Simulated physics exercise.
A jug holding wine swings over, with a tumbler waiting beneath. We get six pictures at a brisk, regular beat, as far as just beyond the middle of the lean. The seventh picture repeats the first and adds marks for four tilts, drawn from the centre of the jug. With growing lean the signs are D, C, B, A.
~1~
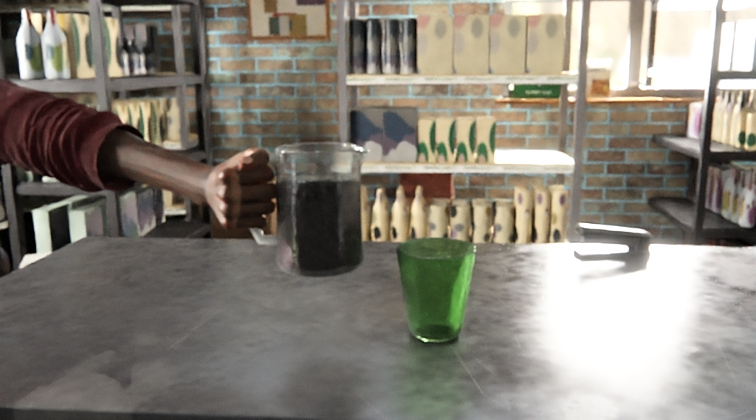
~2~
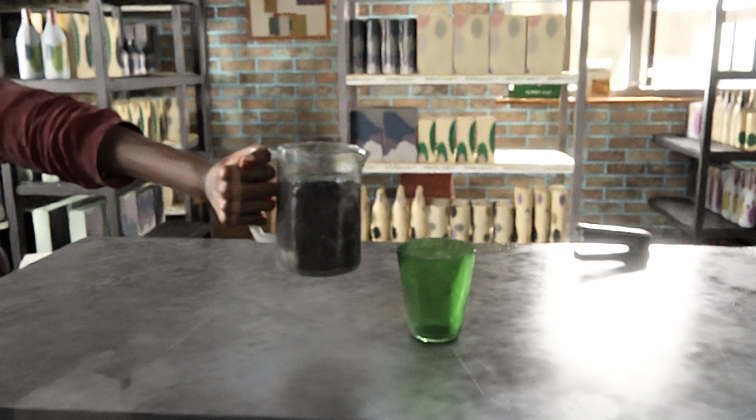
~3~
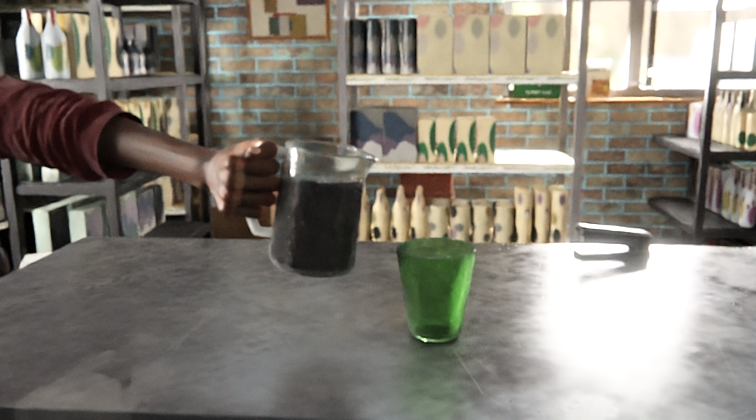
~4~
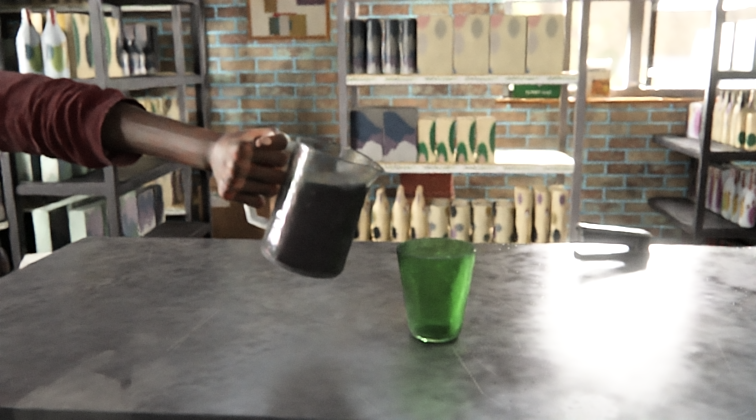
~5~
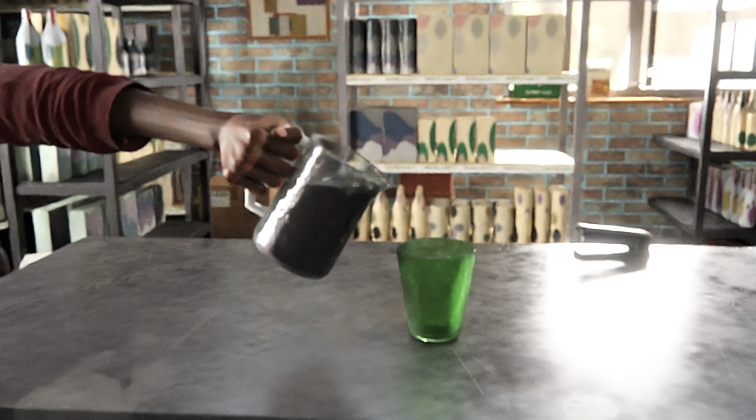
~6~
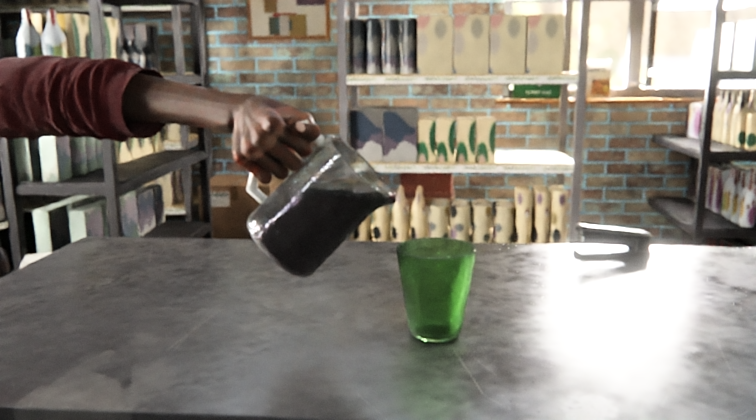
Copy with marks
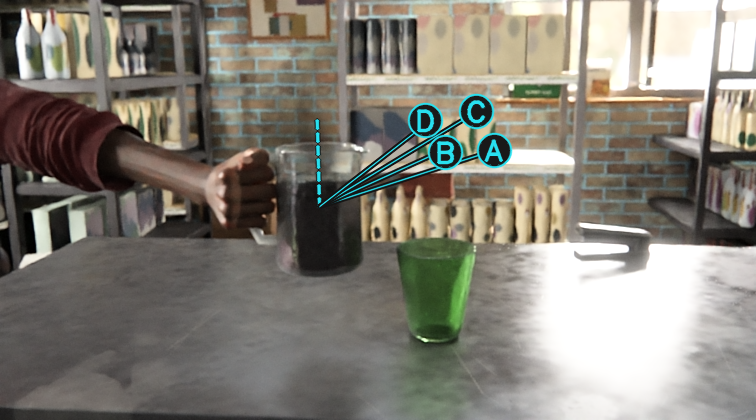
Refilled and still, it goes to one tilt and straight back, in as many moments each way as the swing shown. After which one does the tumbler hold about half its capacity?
B beats the others.
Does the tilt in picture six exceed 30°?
Yes.
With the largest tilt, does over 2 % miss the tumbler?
No, it does not.
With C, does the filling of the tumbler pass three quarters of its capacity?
No, less.
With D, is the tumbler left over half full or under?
Under half.
In cyan, A at (478, 155); B at (428, 157); C at (462, 120); D at (413, 133).
With A, the tumbler ends with about 68 % of what it can hold.
With B, the tumbler ends with about 48 % of what it can hold.
With C, the tumbler ends with about 32 % of what it can hold.
With D, the tumbler ends with about 19 % of what it can hold.
